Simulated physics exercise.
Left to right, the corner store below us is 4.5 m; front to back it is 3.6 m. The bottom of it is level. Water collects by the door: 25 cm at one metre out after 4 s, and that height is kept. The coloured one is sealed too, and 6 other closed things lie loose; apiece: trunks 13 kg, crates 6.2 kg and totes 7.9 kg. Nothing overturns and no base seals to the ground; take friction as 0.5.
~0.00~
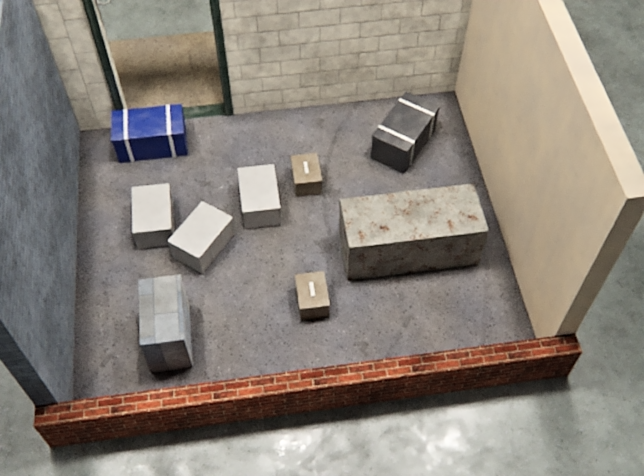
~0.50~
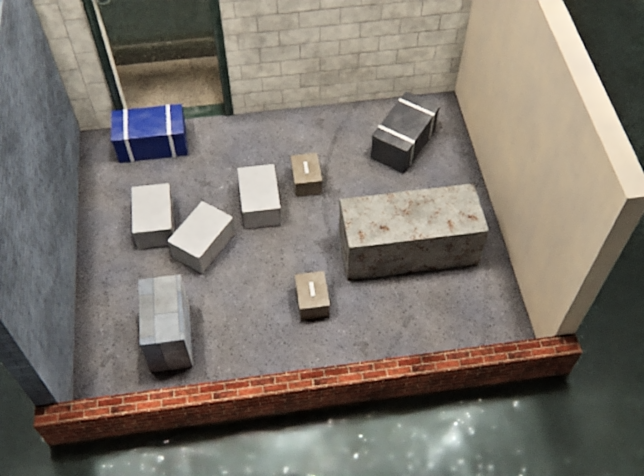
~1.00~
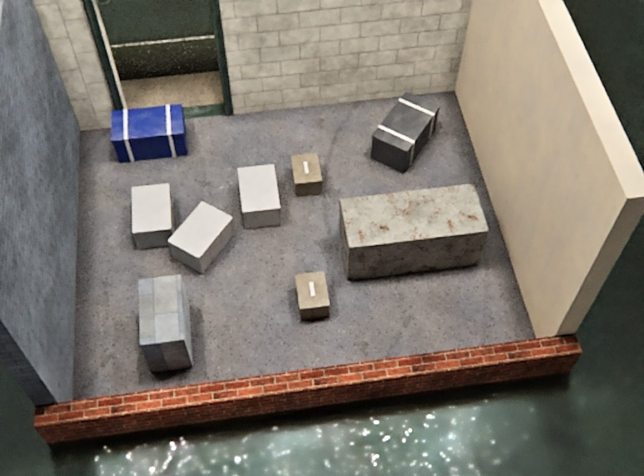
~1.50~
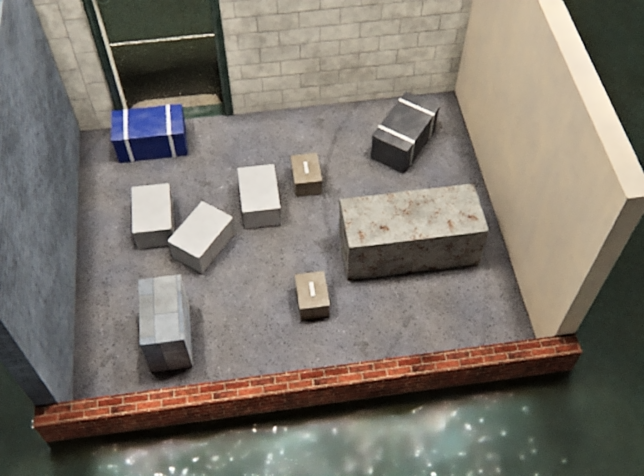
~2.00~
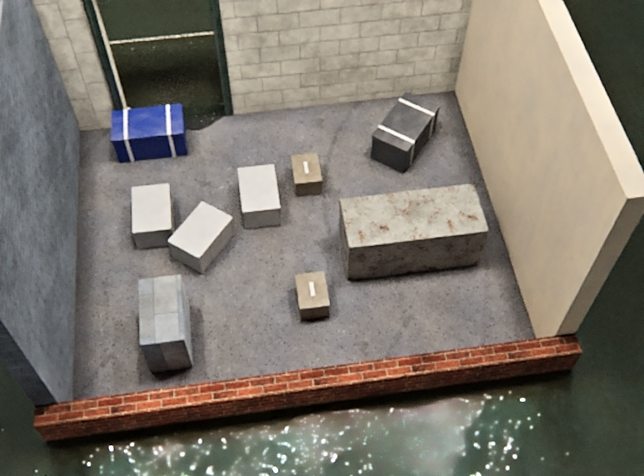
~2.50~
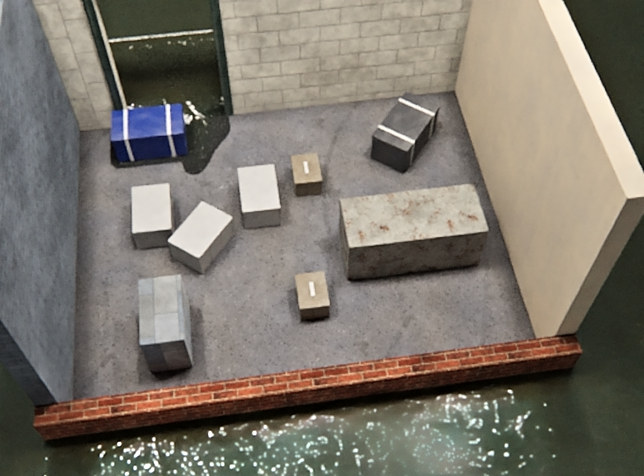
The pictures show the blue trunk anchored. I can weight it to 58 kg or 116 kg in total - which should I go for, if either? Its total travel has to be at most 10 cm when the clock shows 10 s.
Make it 116 kg.
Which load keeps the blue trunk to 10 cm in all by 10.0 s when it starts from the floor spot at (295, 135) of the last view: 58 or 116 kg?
The answer: Either weight will do.
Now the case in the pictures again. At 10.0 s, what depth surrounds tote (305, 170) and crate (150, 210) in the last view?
About 5 and 9 cm.
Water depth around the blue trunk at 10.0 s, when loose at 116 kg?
Something like 9 centimetres.
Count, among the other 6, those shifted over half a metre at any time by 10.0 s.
It adds up to 5.
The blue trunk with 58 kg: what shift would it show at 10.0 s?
120 cm.
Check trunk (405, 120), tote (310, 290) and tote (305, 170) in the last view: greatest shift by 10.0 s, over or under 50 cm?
Results in sequence: Threshold not reached; threshold exceeded; threshold exceeded.
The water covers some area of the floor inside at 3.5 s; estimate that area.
Some 2.5 m2.
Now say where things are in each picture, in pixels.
The first frame shows the blue trunk at (147, 122), on the bottom; 0.0 m2 under water; 0 of 7 have shifted.
The second frame shows the blue trunk at (147, 122), on the bottom; water covers 0.0 m2; 0 of 7 have shifted.
The third frame shows the blue trunk at (147, 122), on the bottom; 0.0 m2 under water; 0 of 7 have shifted.
The fourth frame shows the blue trunk at (147, 122) rests on the ground; water covers 0.0 m2; 0 of 7 have shifted.
The fifth frame shows the blue trunk at (147, 122) rests on the ground; water covers 0.1 m2; 0 of 7 have shifted.
The sixth frame shows the blue trunk at (147, 122) rests on the ground; 0.4 m2 under water; 0 of 7 have shifted.
After 3.5 s the blue trunk would be 1 cm from its start with 58 kg and 0 cm from its start with 116 kg; 7 cm of water round it then.
After 4.5 s the blue trunk would be 22 cm from its start with 58 kg and 0 cm from its start with 116 kg; 9 cm of water round it then.
After 7.0 s the blue trunk would be 77 cm from its start with 58 kg and 0 cm from its start with 116 kg; 9 cm of water round it then.
After 10.0 s the blue trunk would be 112 cm from its start with 58 kg and 0 cm from its start with 116 kg; 9 cm of water round it then.
